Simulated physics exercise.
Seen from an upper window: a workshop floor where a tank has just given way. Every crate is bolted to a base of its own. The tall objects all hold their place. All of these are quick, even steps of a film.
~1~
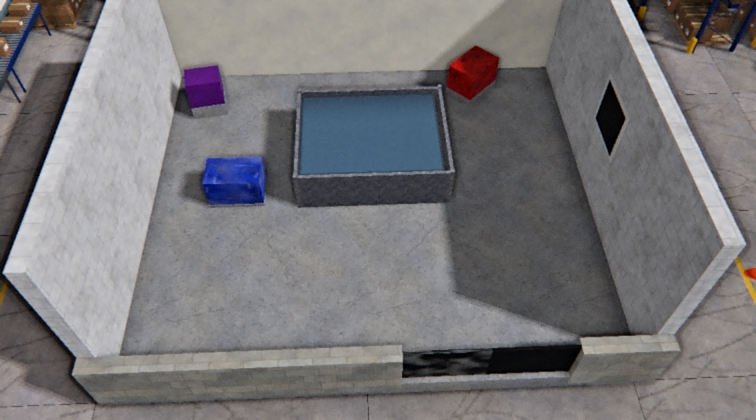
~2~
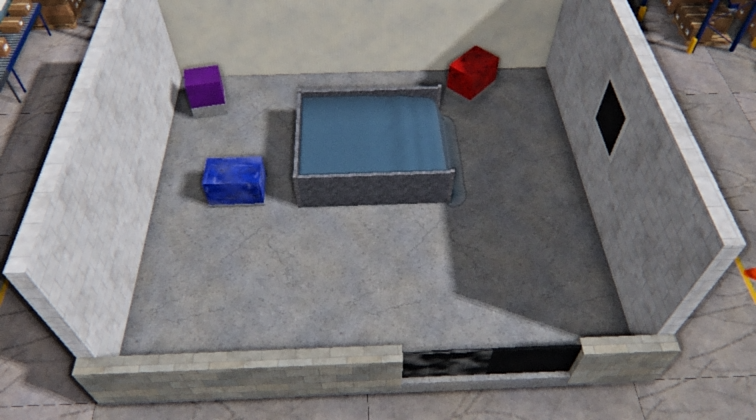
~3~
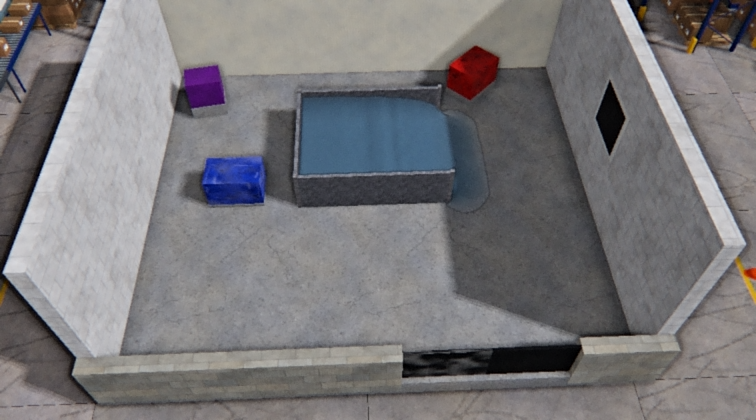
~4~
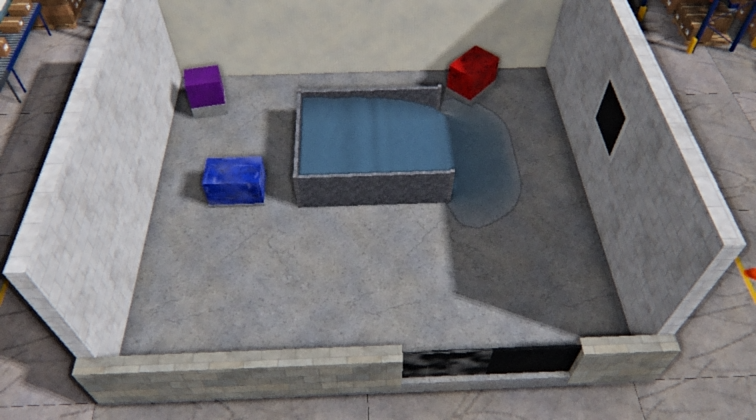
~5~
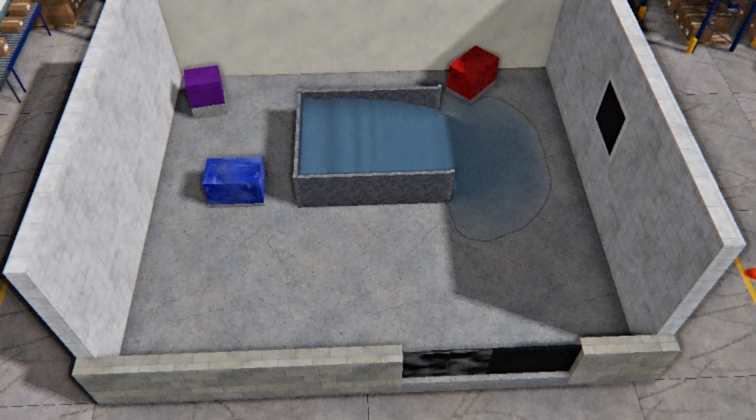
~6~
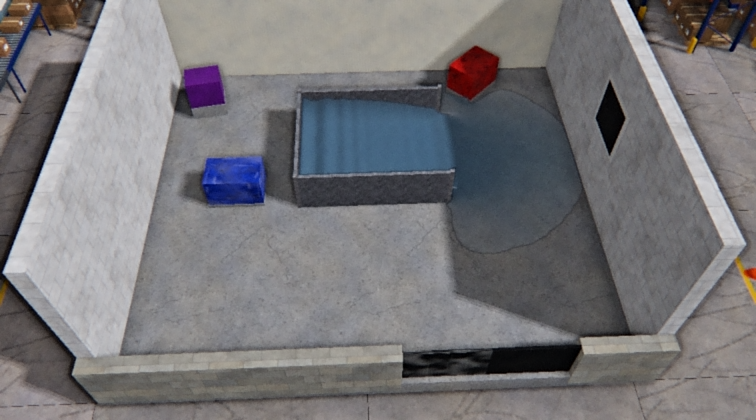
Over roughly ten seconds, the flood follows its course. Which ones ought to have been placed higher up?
In the end the blue crate doesn't remain clear of the water all along; the purple crate remains clear of the water all along; the red crate doesn't remain clear of the water all along.
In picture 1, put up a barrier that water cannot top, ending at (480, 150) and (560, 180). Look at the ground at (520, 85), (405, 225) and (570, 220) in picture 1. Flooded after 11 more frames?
As listed: Flooded, no water, flooded.
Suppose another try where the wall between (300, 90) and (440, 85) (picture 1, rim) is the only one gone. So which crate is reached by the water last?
Last: The blue one.
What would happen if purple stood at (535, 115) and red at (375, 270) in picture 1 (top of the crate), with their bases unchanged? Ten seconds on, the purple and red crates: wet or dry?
First the purple crate: It is dampened; then the red crate: It is dampened.
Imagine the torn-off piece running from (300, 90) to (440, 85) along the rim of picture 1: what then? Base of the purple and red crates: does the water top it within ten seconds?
Observed: Purple is doused; red is doused.
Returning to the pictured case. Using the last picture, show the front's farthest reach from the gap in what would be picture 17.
The wet point farthest out is around (631, 358).
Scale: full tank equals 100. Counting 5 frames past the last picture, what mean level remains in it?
About 58 %.
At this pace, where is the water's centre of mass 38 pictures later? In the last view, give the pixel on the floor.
The water's centre sits above (439, 201).
A moment on, water covers 25 % of the floor; the blue crate not reached, the purple crate not reached, the red crate water round its plinth.
Next, water covers 30 % of the floor; the blue crate not reached, the purple crate not reached, the red crate water round its plinth.
Then, water covers 45 % of the floor; the blue crate not reached, the purple crate not reached, the red crate water round its plinth.
Later, water covers 85 % of the floor; the blue crate water round its plinth, the purple crate water round its plinth, the red crate water round its plinth.
In the end, water covers 100 % of the floor; the blue crate was topped, the purple crate stayed above the water, the red crate was topped.
